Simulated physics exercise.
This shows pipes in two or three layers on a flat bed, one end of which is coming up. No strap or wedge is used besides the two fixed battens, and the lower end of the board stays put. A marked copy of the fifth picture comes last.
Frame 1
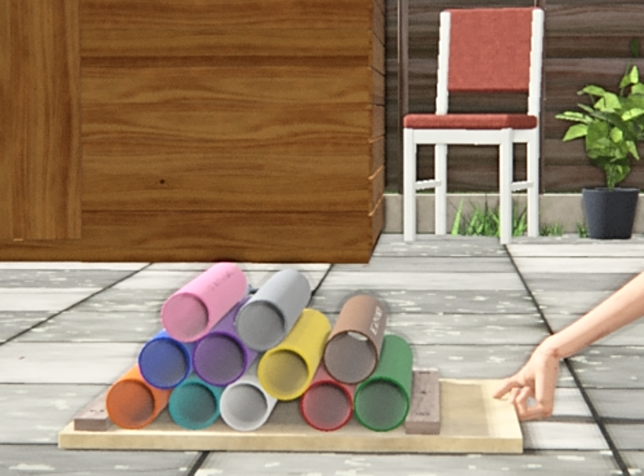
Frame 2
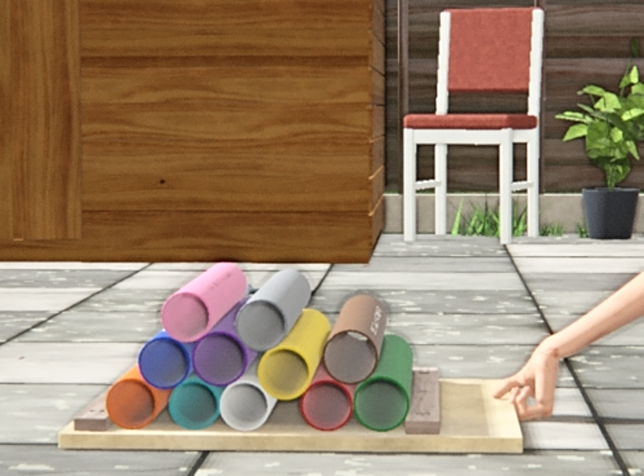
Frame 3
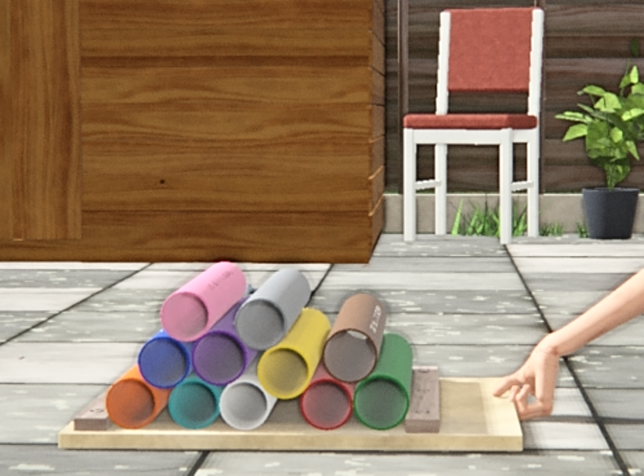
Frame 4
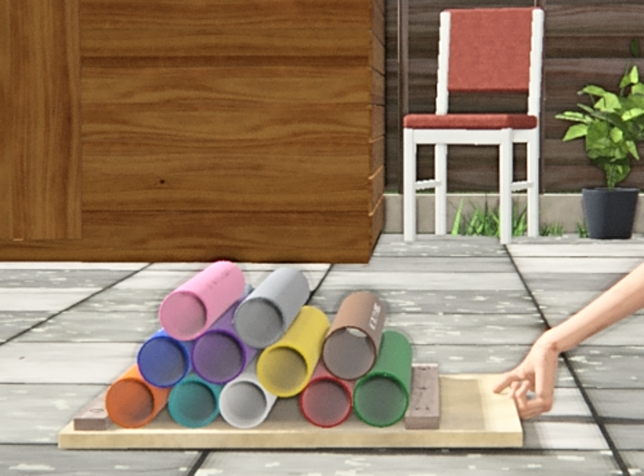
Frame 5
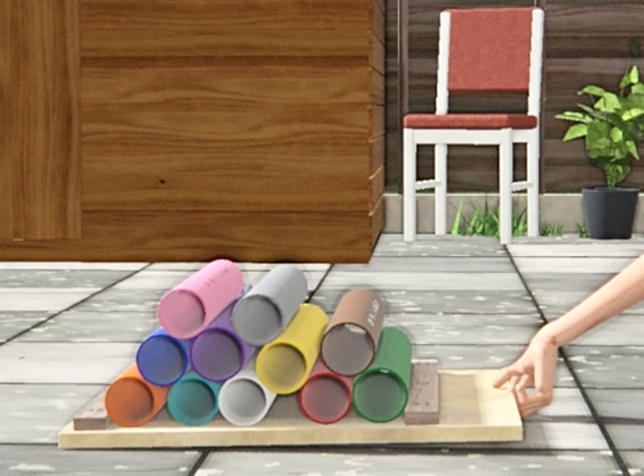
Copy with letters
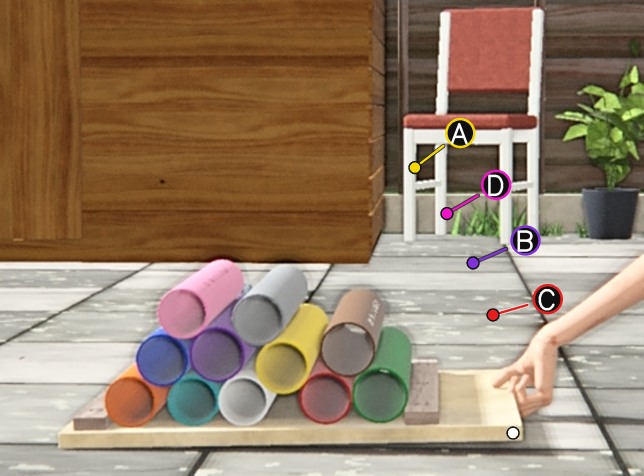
A hand at the right grips the end of a flat wooden board on a patio, where colourful pipes sit stacked in layers between two small blocks. The hand then raises that right end slightly, and the pipes shift only very slightly, keeping their stacked arrangement.
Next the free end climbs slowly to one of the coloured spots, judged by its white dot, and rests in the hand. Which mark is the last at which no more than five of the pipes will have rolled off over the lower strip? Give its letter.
At most to B.
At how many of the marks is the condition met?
The number is two.
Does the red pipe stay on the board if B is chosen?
Yes.
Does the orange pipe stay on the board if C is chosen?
The orange pipe: Yes.
On the marked copy, A at (415, 168); B at (473, 263); C at (493, 315); D at (447, 214); the white dot at (513, 433).
With B. Early on, board at 15°.
Further on, board at 24°.
At the end, board at 24°, two over the low batten (blue, pink).
As for the rest, A eleven over the low batten; C one over the low batten (blue); D six over the low batten.
